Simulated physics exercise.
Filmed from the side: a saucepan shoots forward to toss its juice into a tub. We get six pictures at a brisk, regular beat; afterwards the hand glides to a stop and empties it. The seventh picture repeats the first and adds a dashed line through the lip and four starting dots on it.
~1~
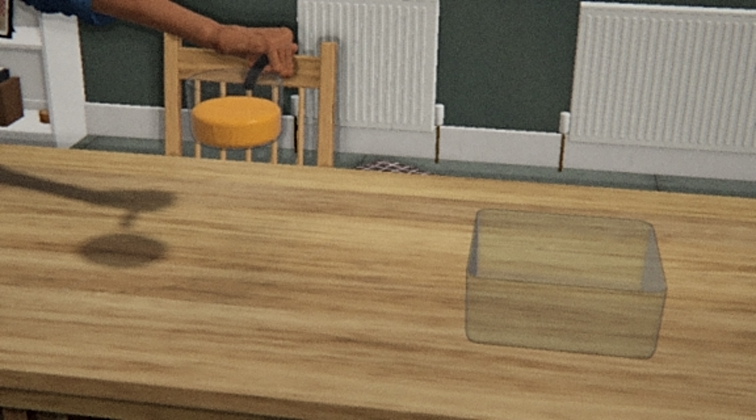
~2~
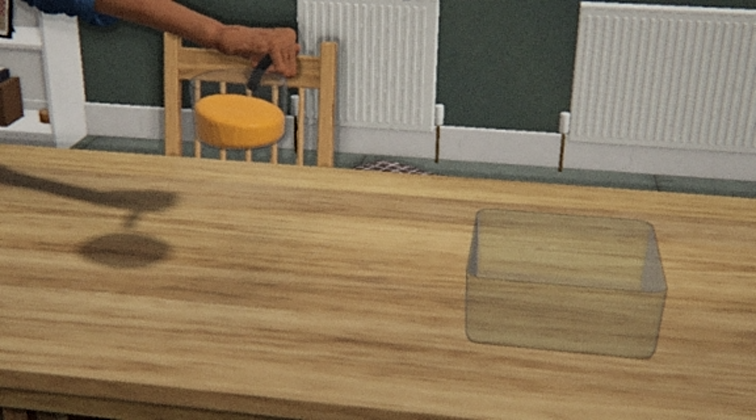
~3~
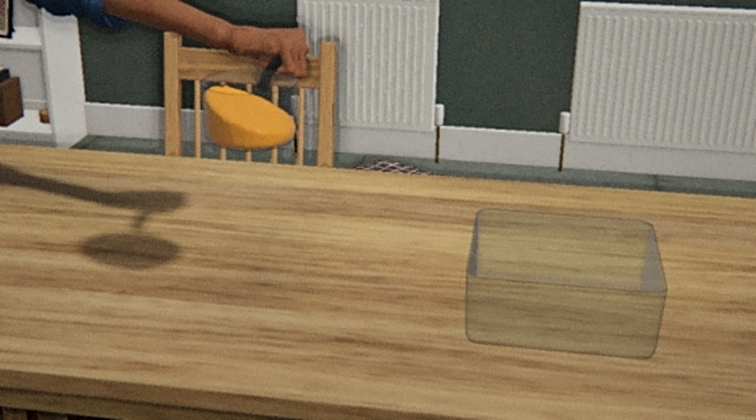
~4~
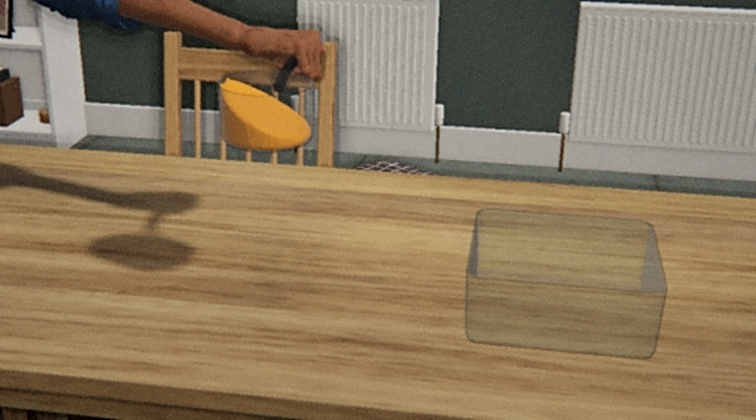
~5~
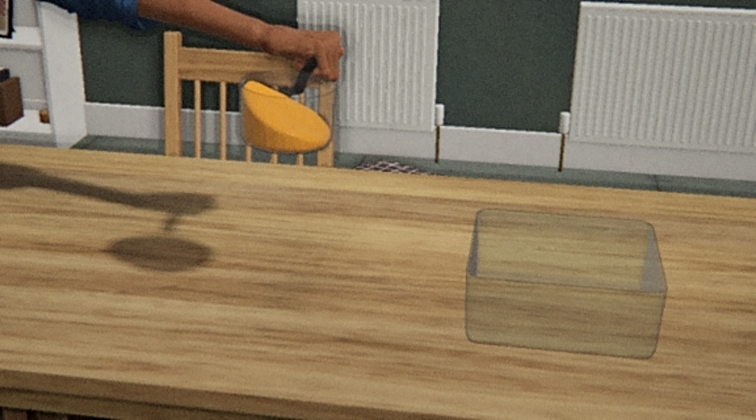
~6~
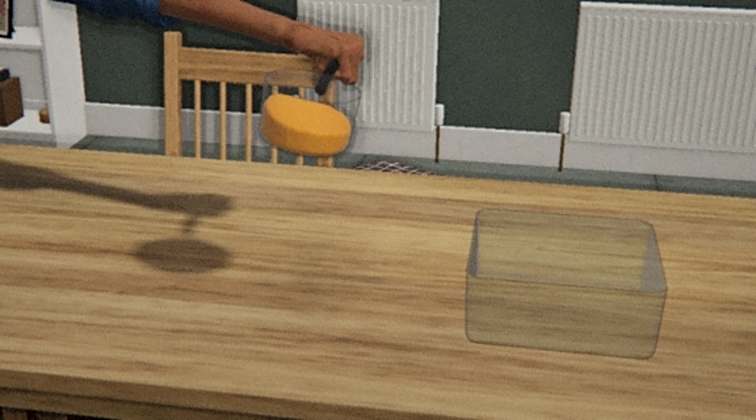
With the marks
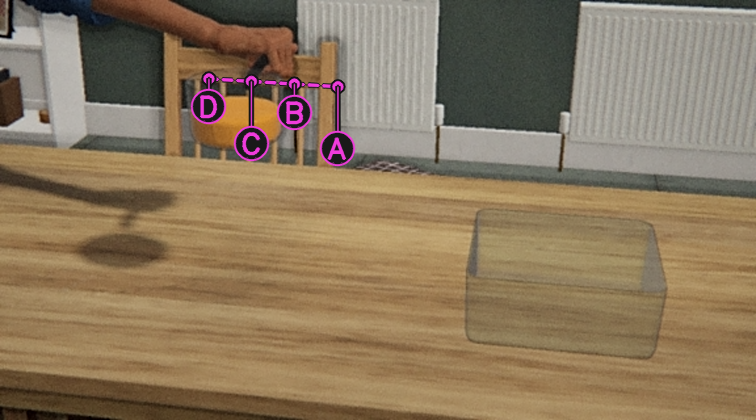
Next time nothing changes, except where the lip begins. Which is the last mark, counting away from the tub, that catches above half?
A is the one.
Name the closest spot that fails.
That would be B.
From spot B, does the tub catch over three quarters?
No, it does not.
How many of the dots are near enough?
One of the four.
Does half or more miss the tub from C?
Yes, that goes wrong.
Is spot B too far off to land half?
Yes, that goes wrong.
In magenta, A at (337, 86); B at (294, 84); C at (251, 81); D at (208, 78).
With A, about 73 % lands in the tub, 20 % falls short and 7 % goes beside or beyond.
With B, about 38 % lands in the tub, 57 % falls short and 4 % goes beside or beyond.
With C, about 15 % lands in the tub, 82 % falls short and 3 % goes beside or beyond.
With D, about 0 % lands in the tub, 100 % falls short.
